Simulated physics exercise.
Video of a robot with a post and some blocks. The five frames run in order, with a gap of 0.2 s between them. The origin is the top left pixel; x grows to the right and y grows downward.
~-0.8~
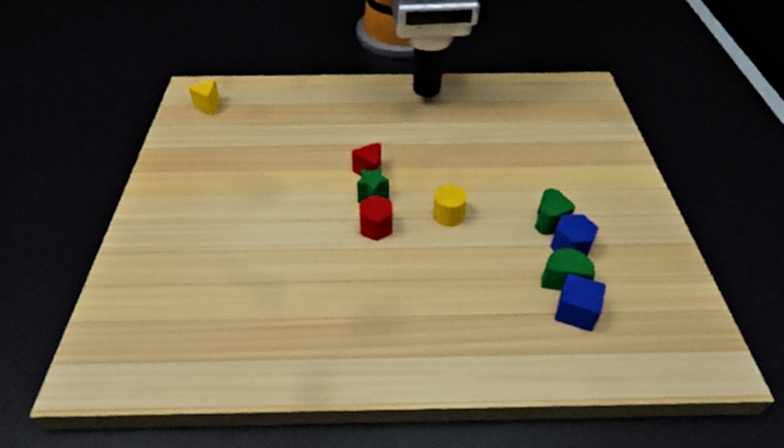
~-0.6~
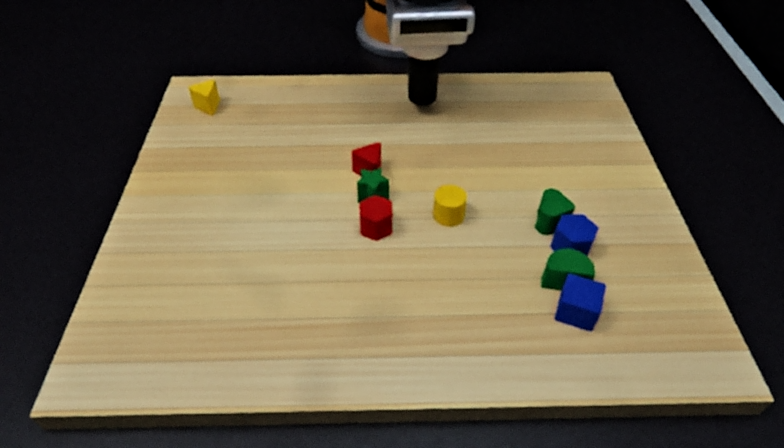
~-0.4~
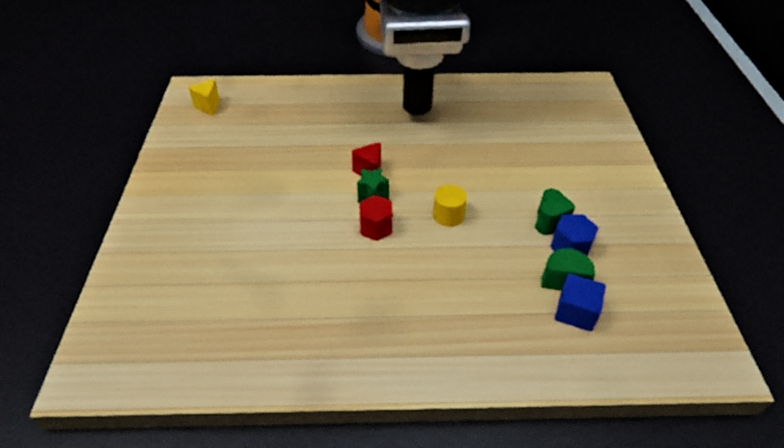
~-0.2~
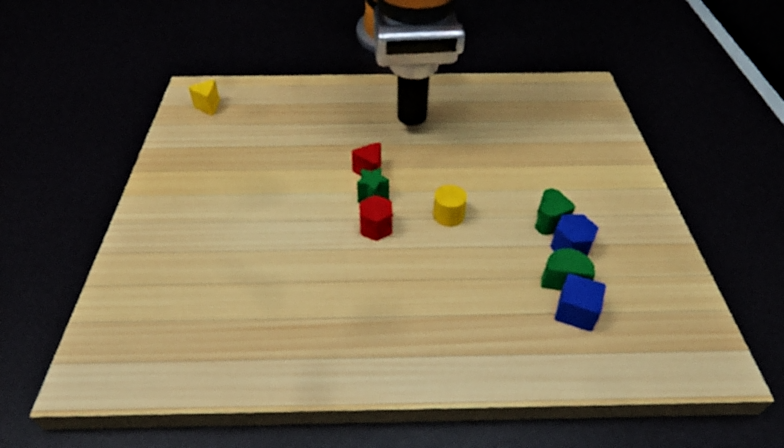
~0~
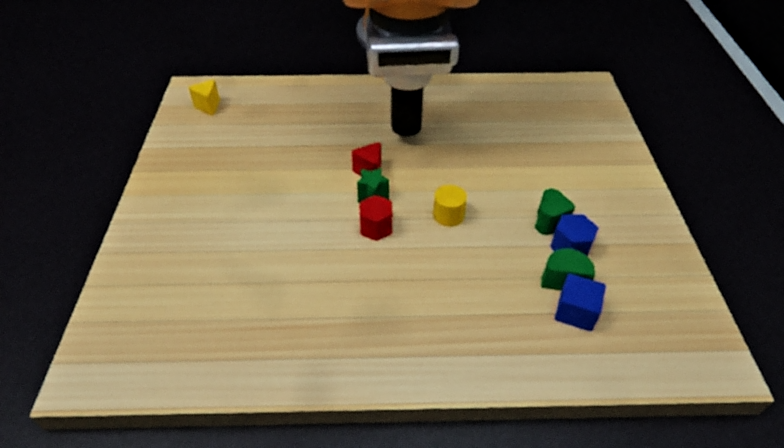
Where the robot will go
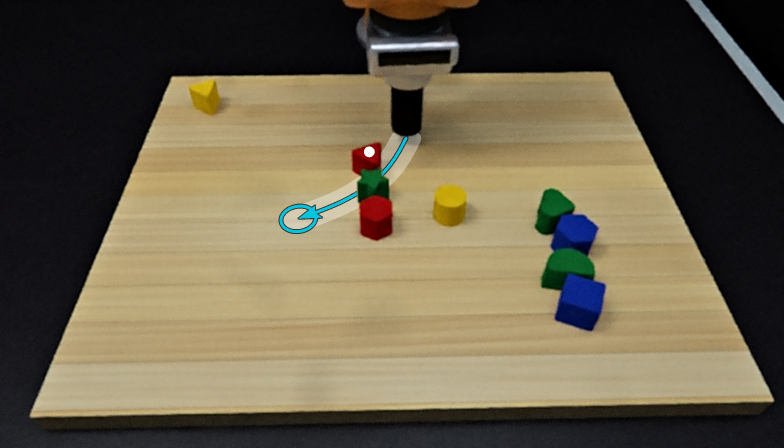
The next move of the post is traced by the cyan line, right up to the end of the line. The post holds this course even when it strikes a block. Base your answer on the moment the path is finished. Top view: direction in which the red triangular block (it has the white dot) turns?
Looking down, my answer is that the red triangular block rotates clockwise.
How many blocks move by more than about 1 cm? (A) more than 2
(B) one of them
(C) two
That would be C.
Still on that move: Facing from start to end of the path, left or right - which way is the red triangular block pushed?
It heads right.
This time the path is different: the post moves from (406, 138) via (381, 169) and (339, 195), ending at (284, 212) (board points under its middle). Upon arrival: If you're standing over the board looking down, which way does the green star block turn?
It goes round opposite to clock hands.
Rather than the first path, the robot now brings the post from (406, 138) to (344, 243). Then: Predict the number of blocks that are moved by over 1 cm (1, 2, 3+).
Put simply, three or more blocks are moved more than 1 cm.
The line goes from (406, 138) over (386, 170) and (349, 198) to (298, 219); the dot is on the red triangular block.
The first path, step by step. One third of the way, post (386, 159); red triangular block (360, 154), turned 20° anticlockwise.
Two thirds of the way, post (348, 187); red triangular block (331, 163), turned 45° clockwise; green star block (353, 198); red hexagon (376, 212), turned 15° anticlockwise.
At the end, post (296, 208); red triangular block (330, 163), turned 50° clockwise; green star block (345, 203), turned 40° anticlockwise; red hexagon (376, 212), turned 15° anticlockwise; yellow circular block unmoved.
